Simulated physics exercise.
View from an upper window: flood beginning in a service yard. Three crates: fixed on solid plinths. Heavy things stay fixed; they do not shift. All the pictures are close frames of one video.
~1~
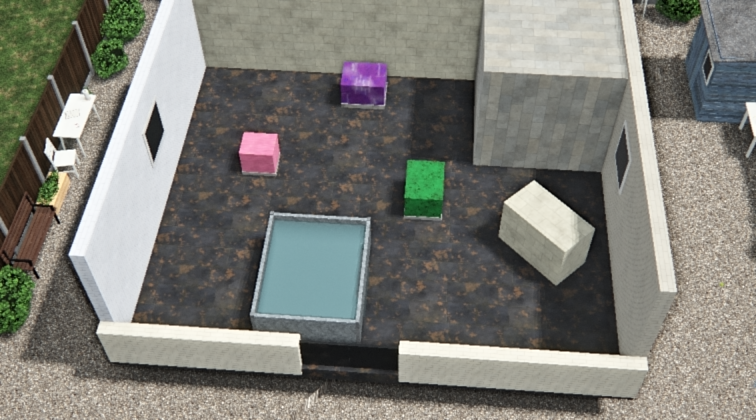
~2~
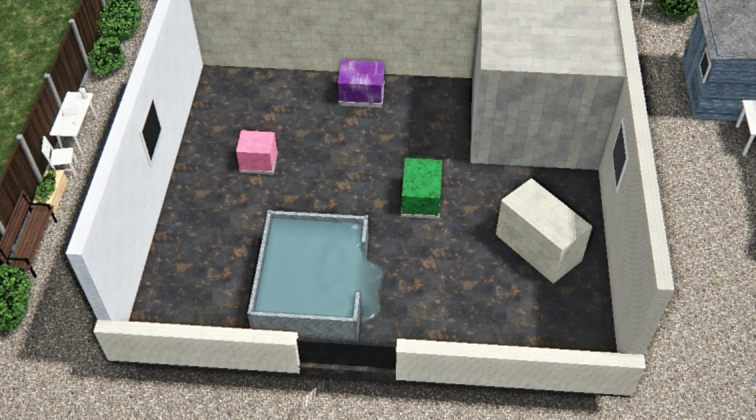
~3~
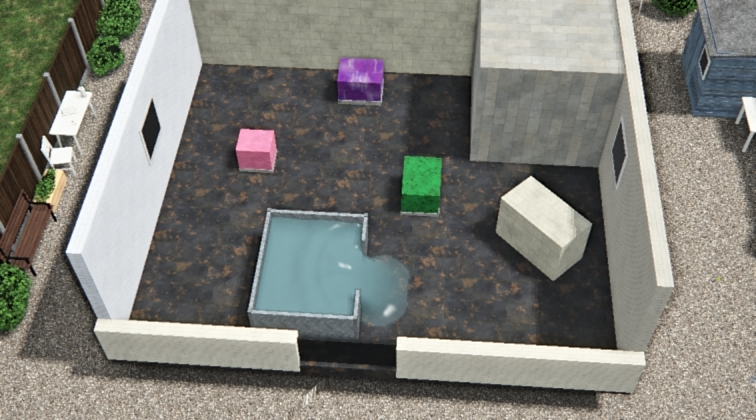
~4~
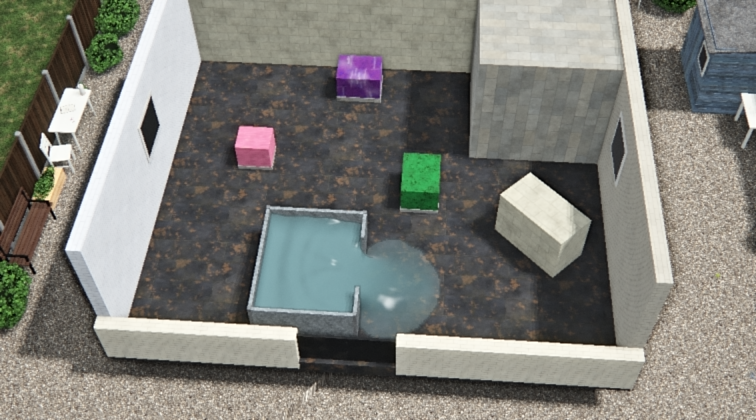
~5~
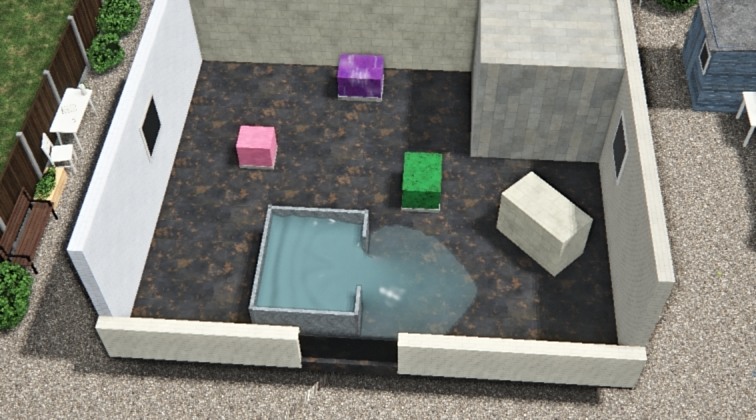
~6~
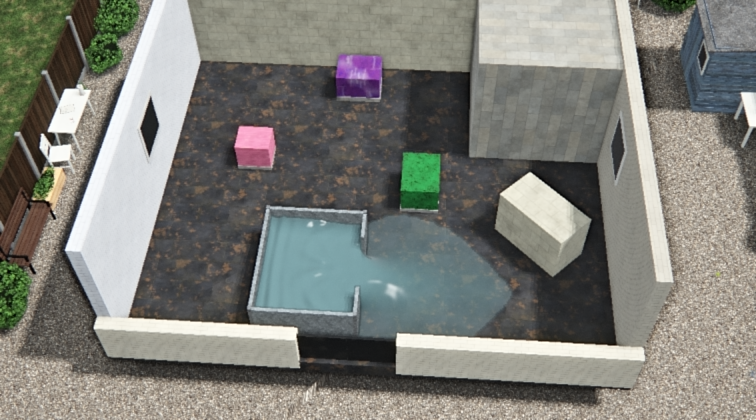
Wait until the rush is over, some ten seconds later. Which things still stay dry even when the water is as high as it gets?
As I see it, the purple crate will be a dry one; the green crate will be a wet one; the pink crate will be a dry one.
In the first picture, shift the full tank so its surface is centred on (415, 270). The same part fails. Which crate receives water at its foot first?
Answer: The crate marked green.
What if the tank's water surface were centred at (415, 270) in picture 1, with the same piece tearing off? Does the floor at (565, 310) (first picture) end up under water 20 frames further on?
That spot: Swamped.
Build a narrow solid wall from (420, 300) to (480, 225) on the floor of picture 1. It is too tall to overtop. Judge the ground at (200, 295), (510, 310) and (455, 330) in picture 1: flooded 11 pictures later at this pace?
The first point comes out unwetted, the next inundated, the last inundated.
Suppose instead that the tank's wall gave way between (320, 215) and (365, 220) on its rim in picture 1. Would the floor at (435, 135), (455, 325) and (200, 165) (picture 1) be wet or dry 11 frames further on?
The first comes out soaked, the second untouched, the third untouched.
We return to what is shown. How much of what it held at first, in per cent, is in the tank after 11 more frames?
My reading is 50 %.
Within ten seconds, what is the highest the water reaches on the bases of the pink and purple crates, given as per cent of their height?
Some 60 and 70 % respectively.
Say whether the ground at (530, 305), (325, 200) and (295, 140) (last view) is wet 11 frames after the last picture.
In turn: Awash, no water, dry.
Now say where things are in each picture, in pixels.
The tank at (313, 268) is whole and still, in the first picture.
The front is at (374, 266), out from the gap at (360, 283), in the second picture.
The front is at (399, 265), out from the gap at (360, 282), in the third picture.
The front is at (436, 283), out from the gap at (359, 280), in the fourth picture.
Water pours out at (361, 279) and has run to (473, 289), in the fifth picture.
The front is at (504, 286), out from the gap at (359, 279), in the sixth picture.
A moment on, water covers 25 % of the floor; the purple crate not reached, the green crate water round its plinth, the pink crate not reached.
Next, water covers 30 % of the floor; the purple crate not reached, the green crate water round its plinth, the pink crate not reached.
Then, water covers 35 % of the floor; the purple crate not reached, the green crate water round its plinth, the pink crate not reached.
Later, water covers 40 % of the floor; the purple crate not reached, the green crate water round its plinth, the pink crate not reached.
In the end, water covers 80 % of the floor; the purple crate stayed above the water, the green crate was topped, the pink crate stayed above the water.
